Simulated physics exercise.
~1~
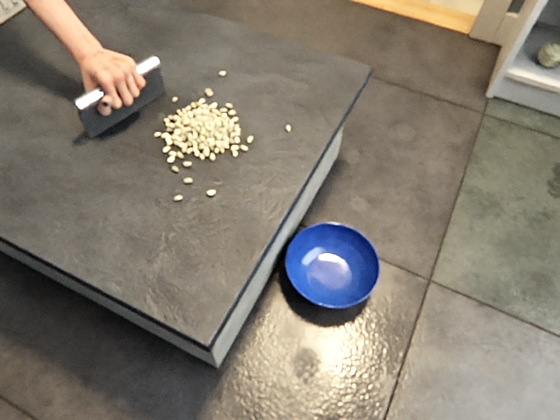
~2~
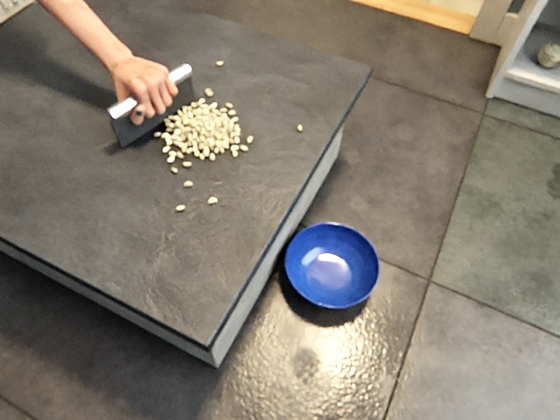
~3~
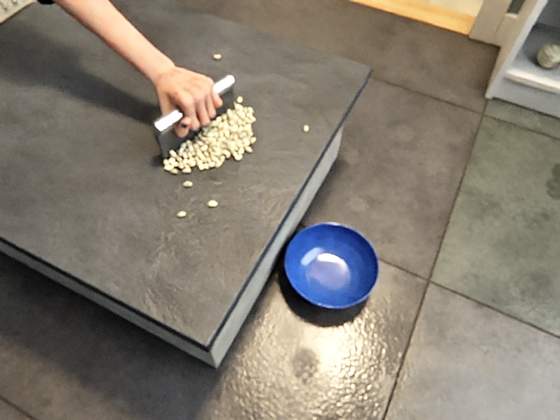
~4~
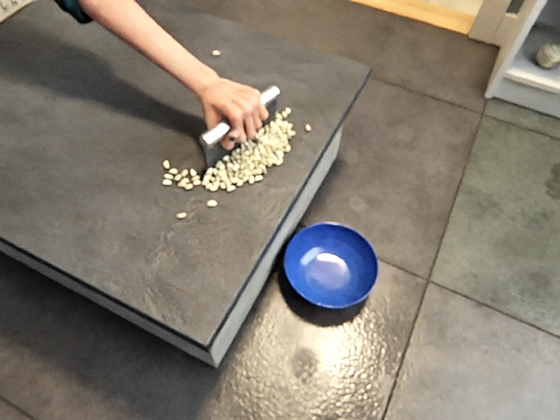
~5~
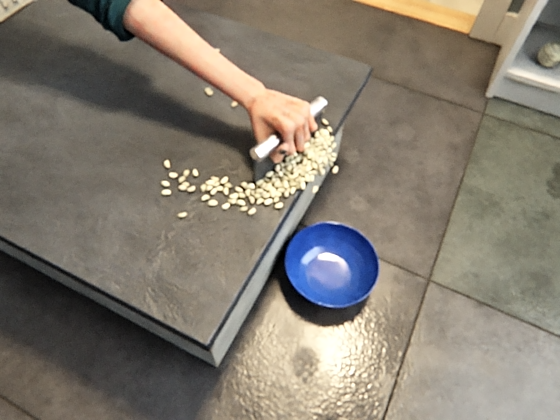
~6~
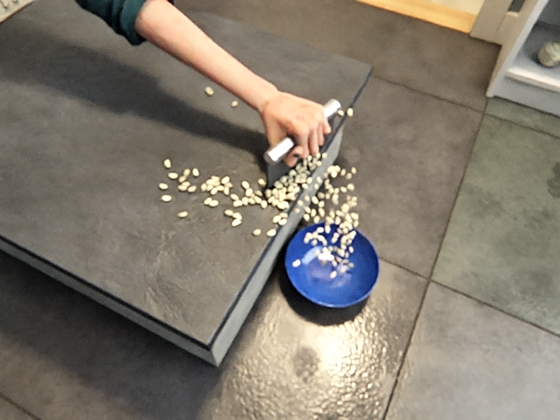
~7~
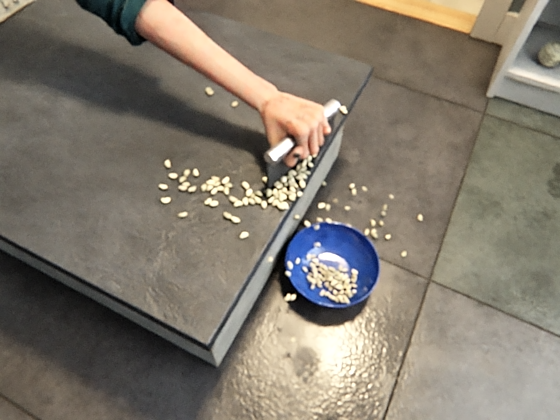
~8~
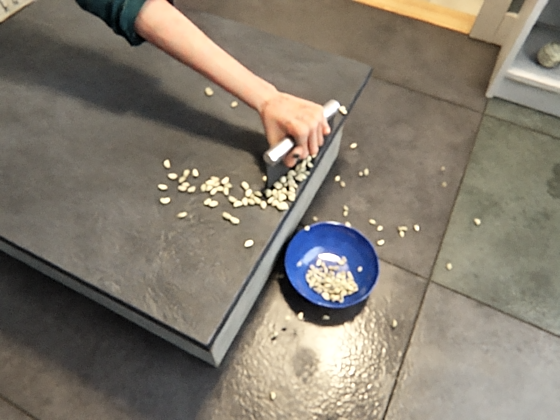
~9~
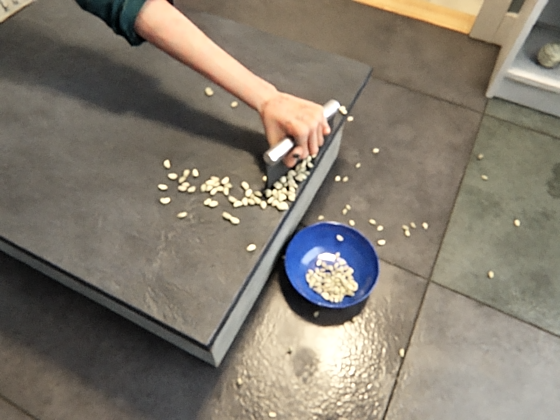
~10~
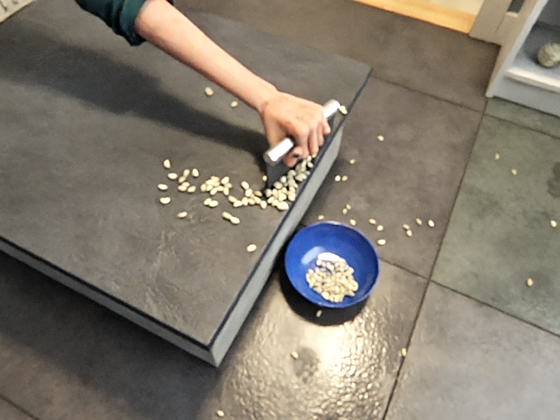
On a dark tabletop, a hand scrapes beans over the edge, partly into a blue bowl.
